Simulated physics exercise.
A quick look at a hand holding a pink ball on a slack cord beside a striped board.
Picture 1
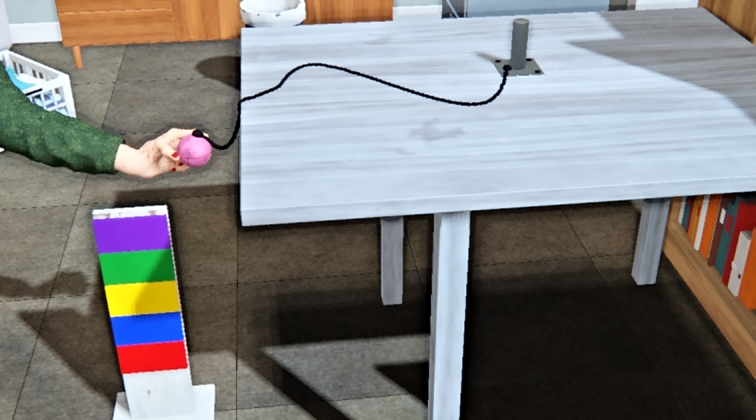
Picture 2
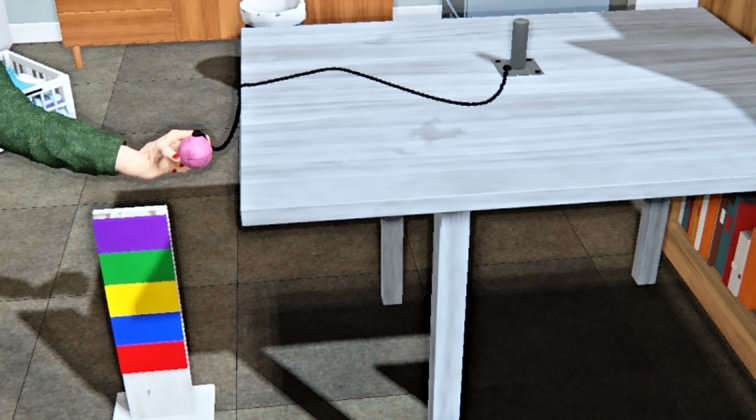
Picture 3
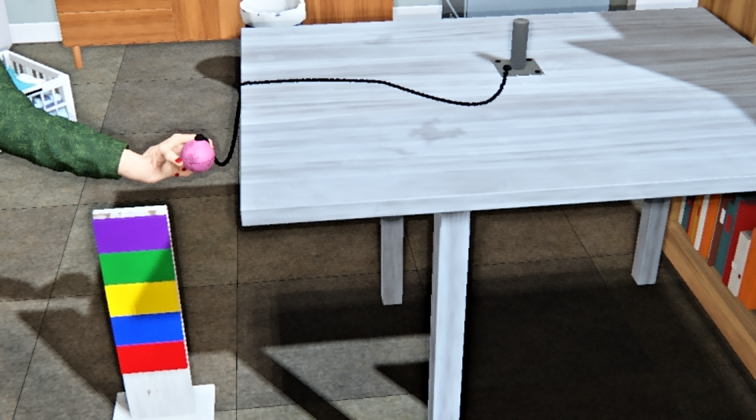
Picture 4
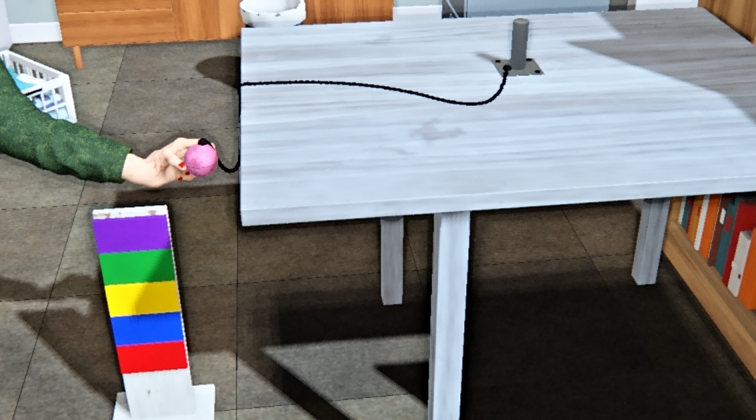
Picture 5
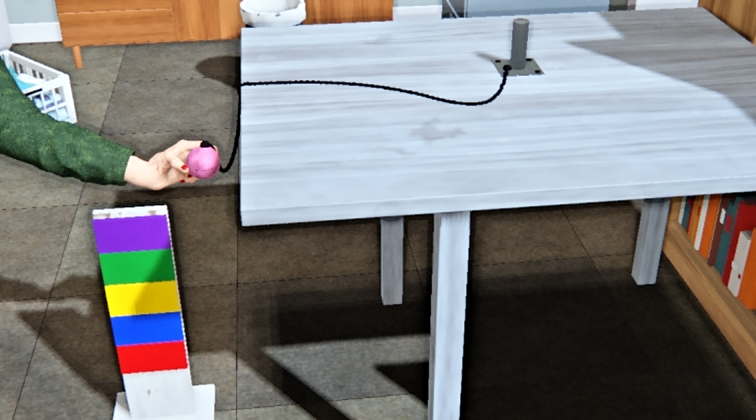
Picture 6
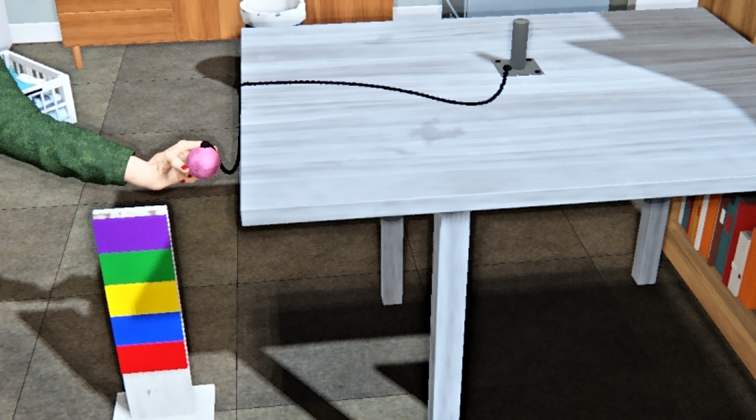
A hand holds a pink ball and shifts slightly right as its black cord settles.
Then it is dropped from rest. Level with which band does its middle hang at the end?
Its centre hangs level with the blue band.
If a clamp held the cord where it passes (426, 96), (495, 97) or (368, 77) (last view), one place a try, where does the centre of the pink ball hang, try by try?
Near (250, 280), (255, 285) and (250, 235).
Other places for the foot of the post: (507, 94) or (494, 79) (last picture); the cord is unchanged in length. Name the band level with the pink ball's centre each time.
Try by try: Red; red.
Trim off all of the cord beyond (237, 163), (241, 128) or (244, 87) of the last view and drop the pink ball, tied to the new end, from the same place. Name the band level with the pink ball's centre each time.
Taking them in turn: Green; purple; higher than all five.
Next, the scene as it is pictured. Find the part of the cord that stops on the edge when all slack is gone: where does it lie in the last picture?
At (309, 83), roughly.
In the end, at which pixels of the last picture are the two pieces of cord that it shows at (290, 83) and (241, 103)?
Near (241, 126) and (245, 183).
Soon after, ball near (254, 288); level with yellow.
Then, ball near (262, 310); level with blue.
At rest, ball near (260, 310); level with blue. Its middle rests at the blue band.
